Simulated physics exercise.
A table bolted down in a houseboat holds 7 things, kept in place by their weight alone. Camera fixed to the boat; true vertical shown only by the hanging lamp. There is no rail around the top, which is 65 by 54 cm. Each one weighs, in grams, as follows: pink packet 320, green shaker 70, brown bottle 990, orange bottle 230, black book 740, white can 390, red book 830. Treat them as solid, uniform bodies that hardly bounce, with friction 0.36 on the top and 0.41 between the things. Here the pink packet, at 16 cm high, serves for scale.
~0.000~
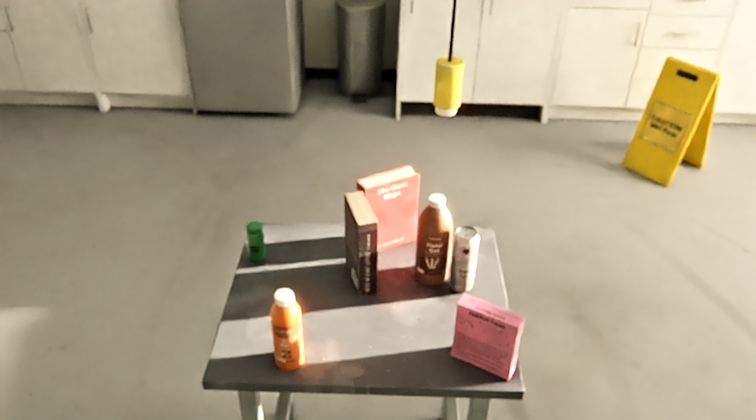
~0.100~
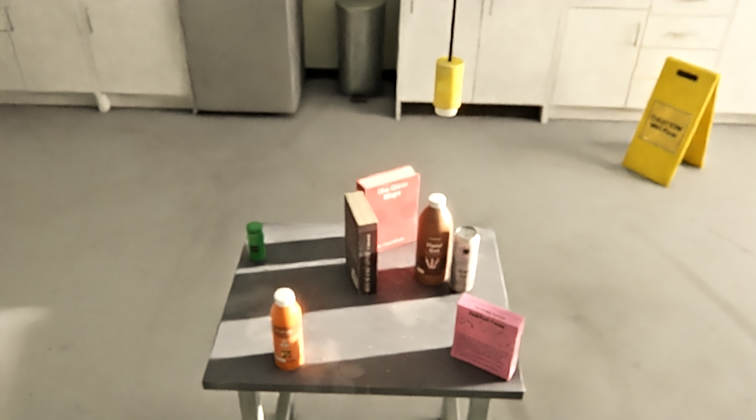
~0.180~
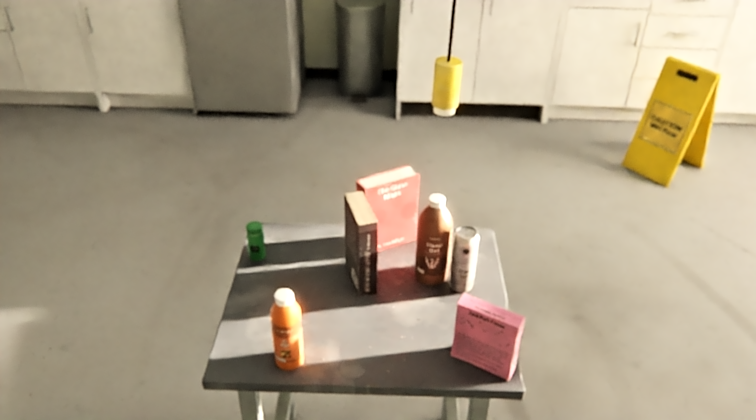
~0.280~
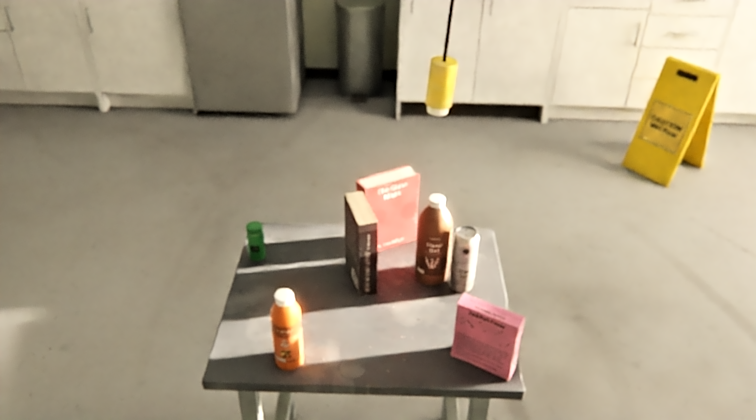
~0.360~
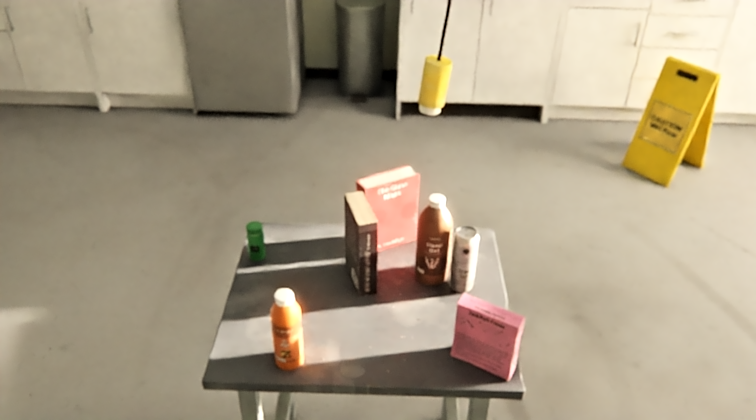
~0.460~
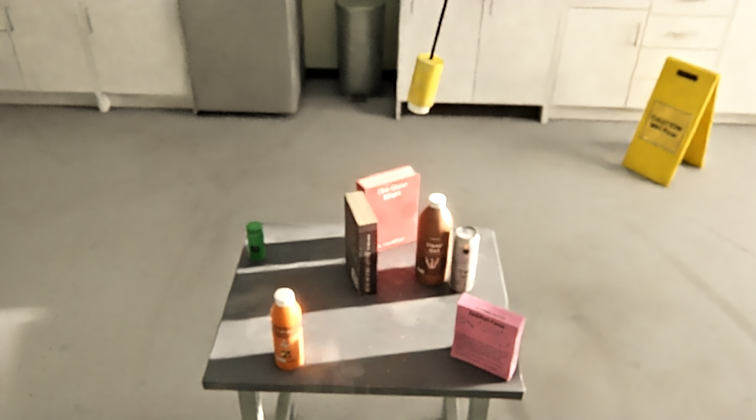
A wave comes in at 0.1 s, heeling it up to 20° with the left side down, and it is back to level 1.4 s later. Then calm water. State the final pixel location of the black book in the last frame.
Its final location is about (269, 283).
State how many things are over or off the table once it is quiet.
The answer is 1.
After 0.96 s, floor tilted 18°, left side down; black book 59° off its base near (317, 262); white can 5° off its base.
After 1.06 s, floor tilted 14°, left side down; black book on its side near (291, 281); white can 6° off its base; orange bottle 4° off its base.
In the end (2.1 s), toppled on the table, black book; the other 6 under 5 cm from the start. In the last view, black book near (269, 283).
